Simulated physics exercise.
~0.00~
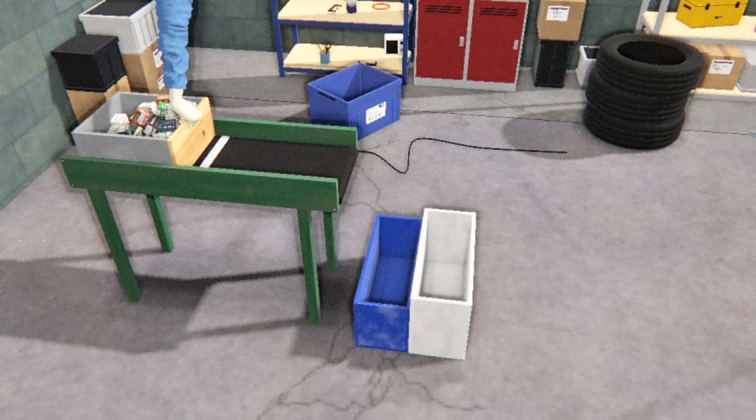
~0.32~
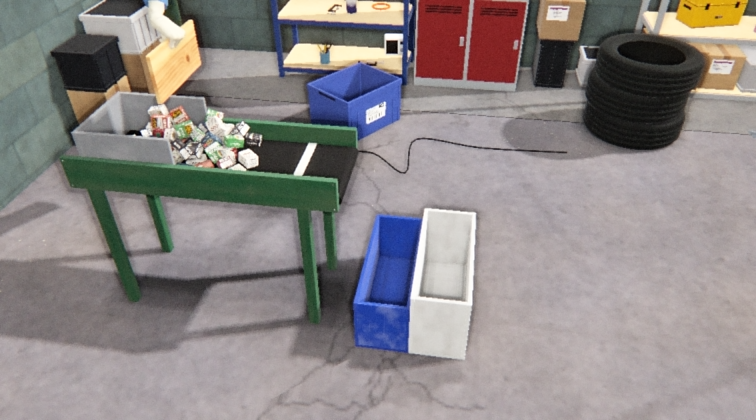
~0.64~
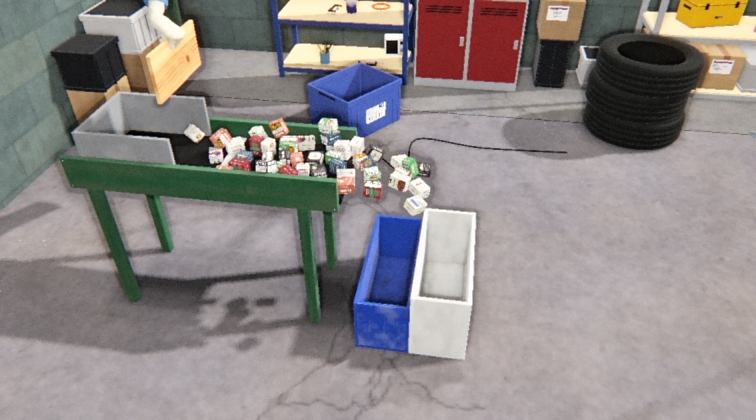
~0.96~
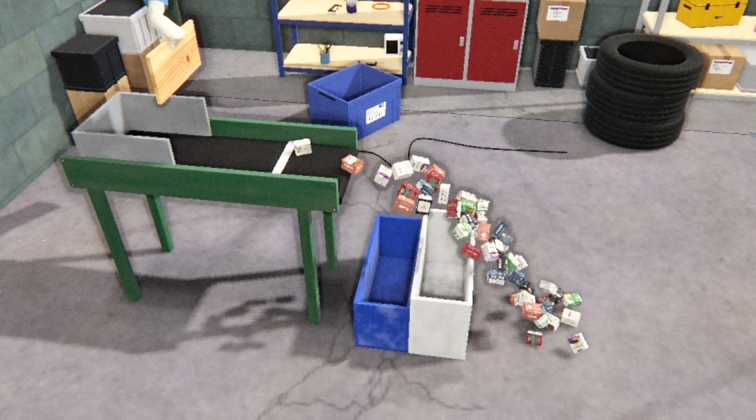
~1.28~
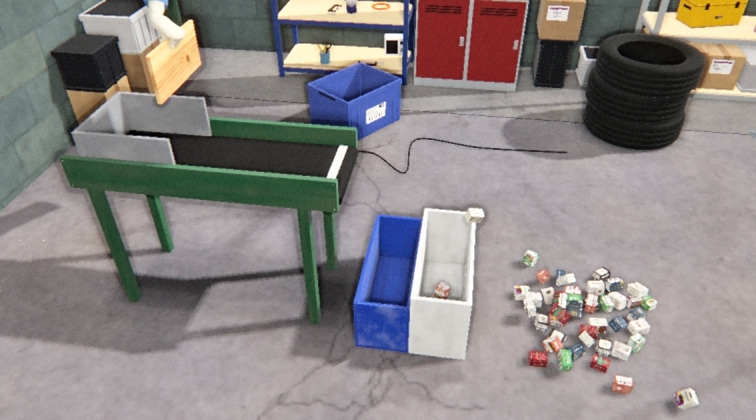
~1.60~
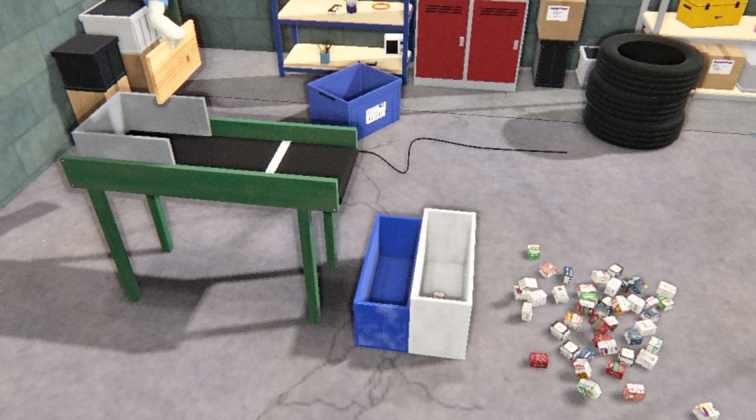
Small cartons riding a green-sided conveyor belt after a gate lifts, flying off its end and mostly scattering beyond the white tub.
